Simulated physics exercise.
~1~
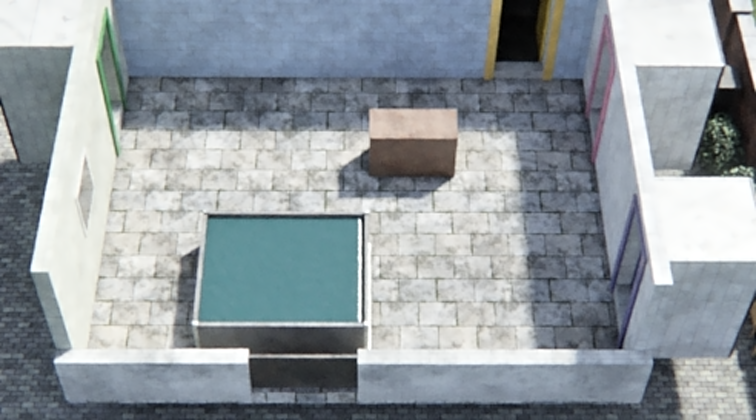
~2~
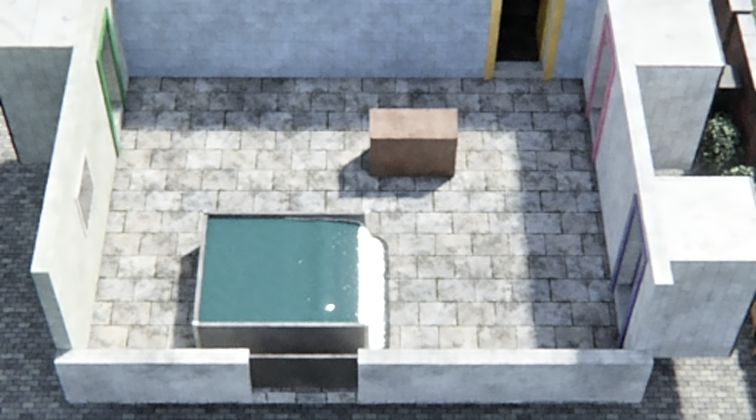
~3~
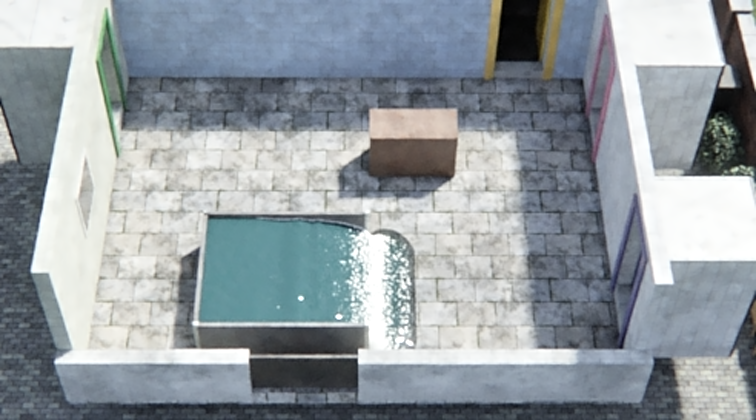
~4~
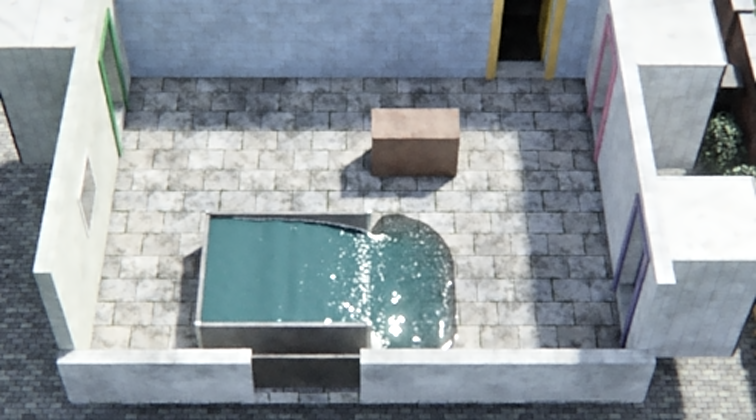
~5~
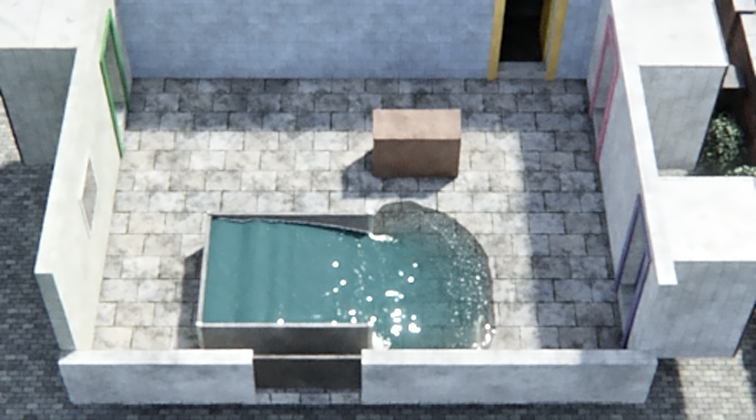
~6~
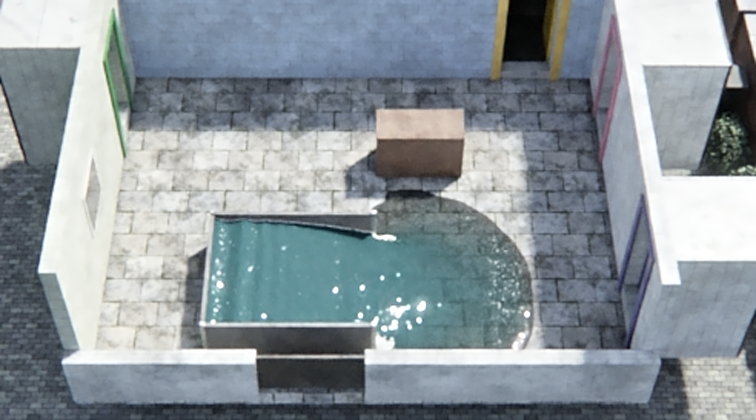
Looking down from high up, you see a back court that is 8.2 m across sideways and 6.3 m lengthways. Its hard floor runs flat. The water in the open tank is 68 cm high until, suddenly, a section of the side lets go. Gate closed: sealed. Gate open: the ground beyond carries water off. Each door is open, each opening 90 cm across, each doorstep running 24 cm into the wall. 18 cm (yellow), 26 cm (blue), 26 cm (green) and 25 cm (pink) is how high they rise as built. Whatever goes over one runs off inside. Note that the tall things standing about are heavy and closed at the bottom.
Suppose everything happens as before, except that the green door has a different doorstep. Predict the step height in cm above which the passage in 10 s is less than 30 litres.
About 8 cm of height.
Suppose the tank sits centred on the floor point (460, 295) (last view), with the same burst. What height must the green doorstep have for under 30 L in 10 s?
It must be around 9.0 cm tall.
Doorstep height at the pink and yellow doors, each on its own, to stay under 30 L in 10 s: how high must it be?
About 13.0 cm at pink and 19 cm at yellow.
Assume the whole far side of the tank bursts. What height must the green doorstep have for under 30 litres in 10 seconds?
Required height: Approx. 18 cm.
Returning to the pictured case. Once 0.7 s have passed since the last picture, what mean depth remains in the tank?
Near 40 cm, averaged.
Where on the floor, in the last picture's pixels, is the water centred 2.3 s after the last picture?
Centre of the water: Approx. (468, 281) px.
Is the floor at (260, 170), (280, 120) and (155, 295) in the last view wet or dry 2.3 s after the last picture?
1: Unwetted; 2: Unwetted; 3: Unwetted.
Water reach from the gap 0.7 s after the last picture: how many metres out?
Around 4.2 m from the gap.
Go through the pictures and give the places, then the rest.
The first picture shows still water, 68 cm deep, in the open tank at (284, 270); the green door at (112, 90) is dry.
In the second picture, the gap is at (365, 287), the front 0.3 m out at (382, 348); the back of the open tank holds 68 cm.
In the third picture, the gap is at (365, 288), the front 0.7 m out at (410, 345); the back of the open tank holds 68 cm.
In the fourth picture, the front is at (450, 335), 1.3 m from the gap at (367, 289); 3.4 m2 of floor is wet, 68 cm left at the back.
In the fifth picture, water pours out at (369, 290) and has run 1.9 m, to (490, 323); about 8 cm deep outside, 68 cm at the back.
In the sixth picture, the gap is at (372, 289), the front 2.4 m out at (527, 319); the back of the open tank holds 64 cm; 4.8 m in a straight line remain to the green door at (119, 91).
Then, 0.7 s after the last picture water covers 30 % of the floor, deepest (30 cm) near (378, 329); it has not reached the green door.
Then, 2.3 s after the last picture water covers 40 % of the floor, deepest (40 cm) near (565, 349); it has not reached the green door.
Then, 9.3 s after the last picture water covers 95 % of the floor, deepest (15 cm) near (102, 309); 13 cm at the green door, 0 litres in over its 26 cm doorstep.
At the green door as built, the water peaked near 15 cm, 6.7 s after the last picture.
Run again over the same 10 s with other heights there, 48 litres in over 6.5 cm, 13 litres over 10 cm. The limit of 30 litres is kept from about 8 cm up.
